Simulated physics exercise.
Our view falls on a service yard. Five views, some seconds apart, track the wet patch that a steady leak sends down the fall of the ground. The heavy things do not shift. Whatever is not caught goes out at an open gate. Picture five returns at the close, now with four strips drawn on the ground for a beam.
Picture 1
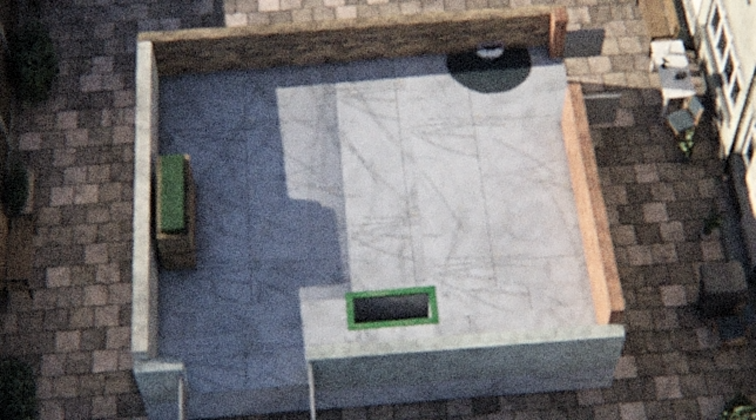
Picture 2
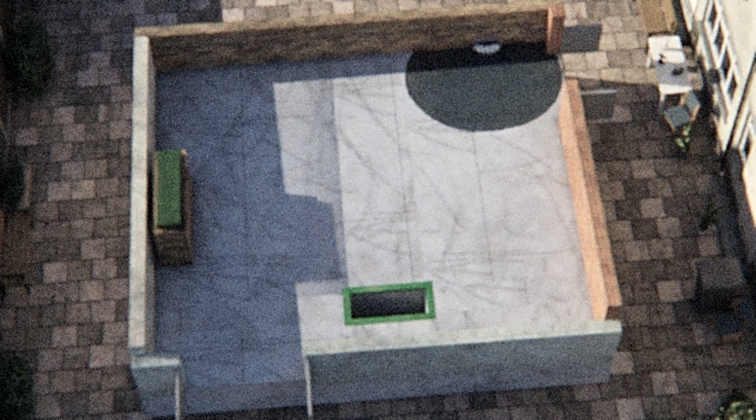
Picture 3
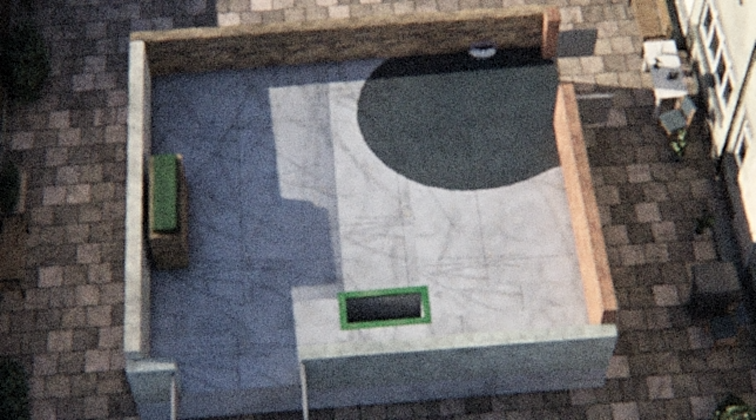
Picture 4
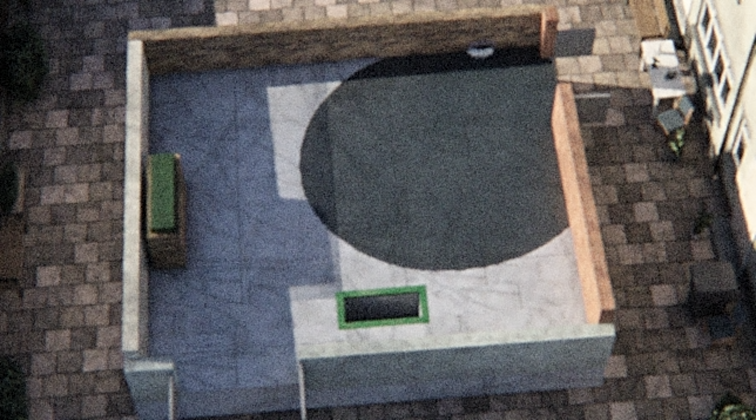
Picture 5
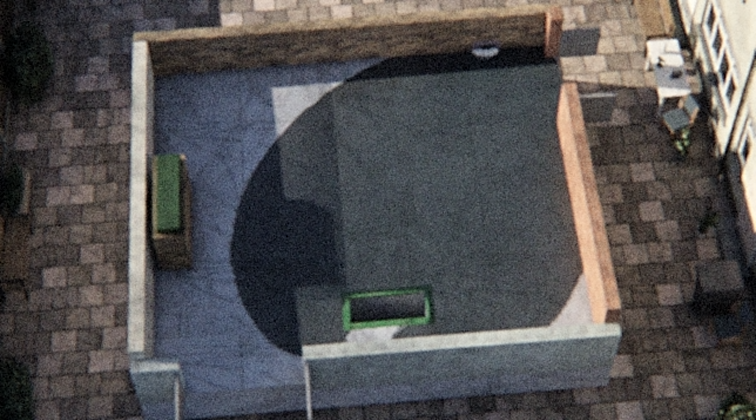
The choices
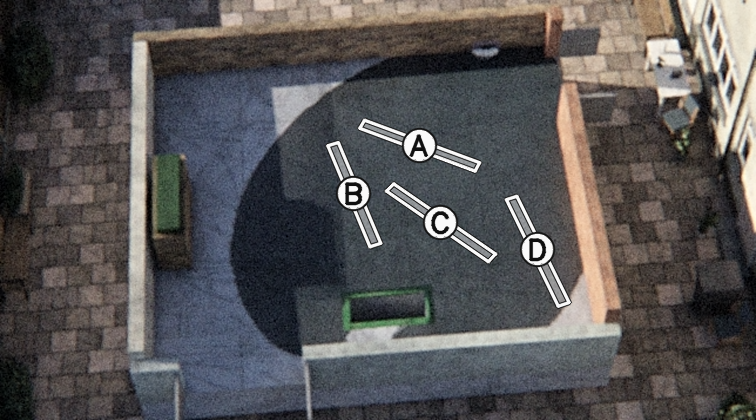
A dark pool of water spreads across the pale floor of a walled service yard, seen from high above with brown paving all around. A green-topped box stands by the left wall, a green-rimmed drain pit lies near the front wall, and a small white outfall sits at the upper right. From there the water widens left and downward, surrounding the pit, while the view shifts very slightly.
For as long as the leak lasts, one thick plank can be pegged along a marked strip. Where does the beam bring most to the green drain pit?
B beats the others.
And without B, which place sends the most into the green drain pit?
That is place D.
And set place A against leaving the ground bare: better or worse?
Worse.
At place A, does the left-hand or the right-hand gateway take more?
More leaves on the left.
In white, A from (362, 124) to (477, 166); B from (333, 144) to (375, 245); C from (390, 187) to (491, 257); D from (511, 197) to (563, 304).
For place A, about 22 % of the stream goes into the green drain pit, about 78 % out by the gates.
For place B, about 51 % of the stream goes into the green drain pit, about 48 % out by the gates.
For place C, about 16 % of the stream goes into the green drain pit, about 83 % out by the gates.
For place D, about 30 % of the stream goes into the green drain pit, about 69 % out by the gates.
